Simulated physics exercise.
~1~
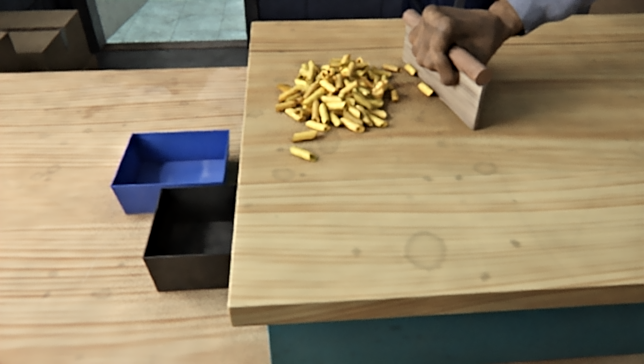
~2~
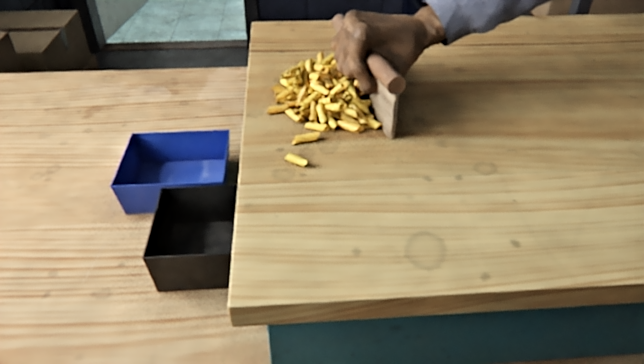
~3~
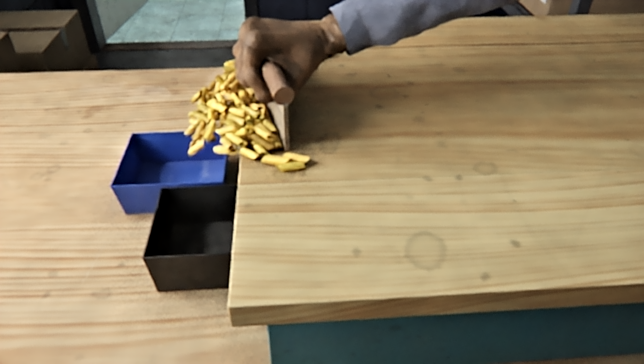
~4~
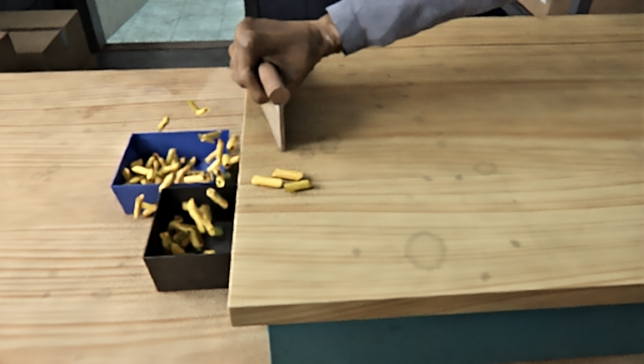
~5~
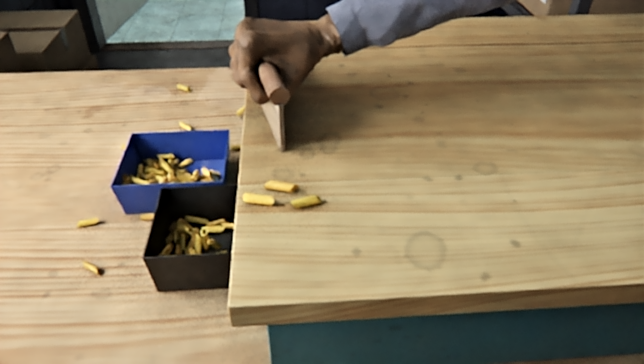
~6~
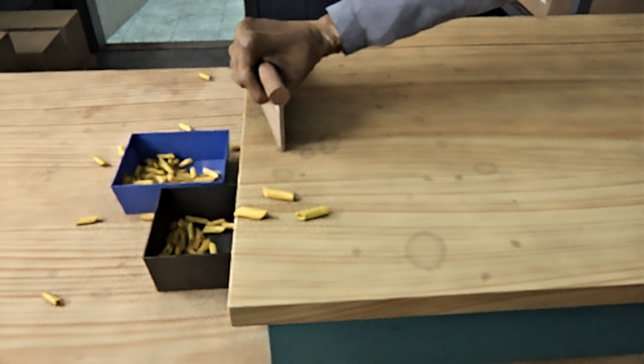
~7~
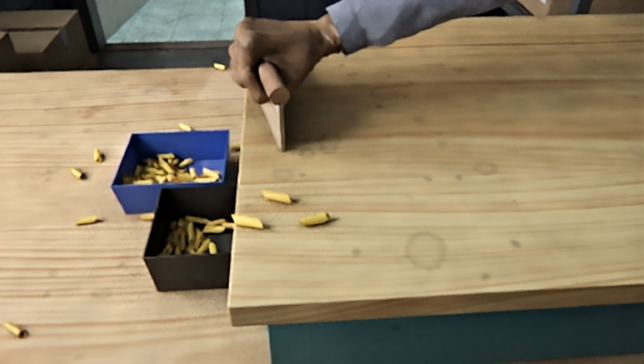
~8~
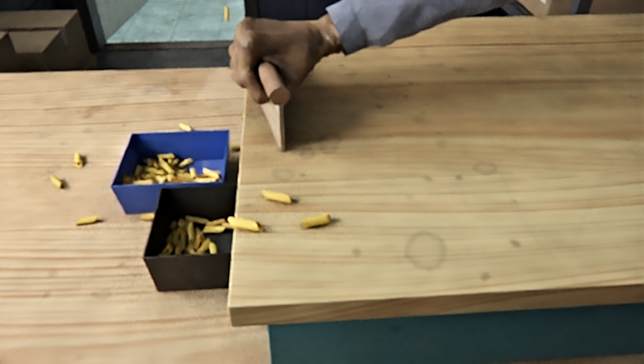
Hand-held scraper pushing yellow pasta pieces left off a wooden tabletop, most landing in blue and black tins, a few scattering outside.
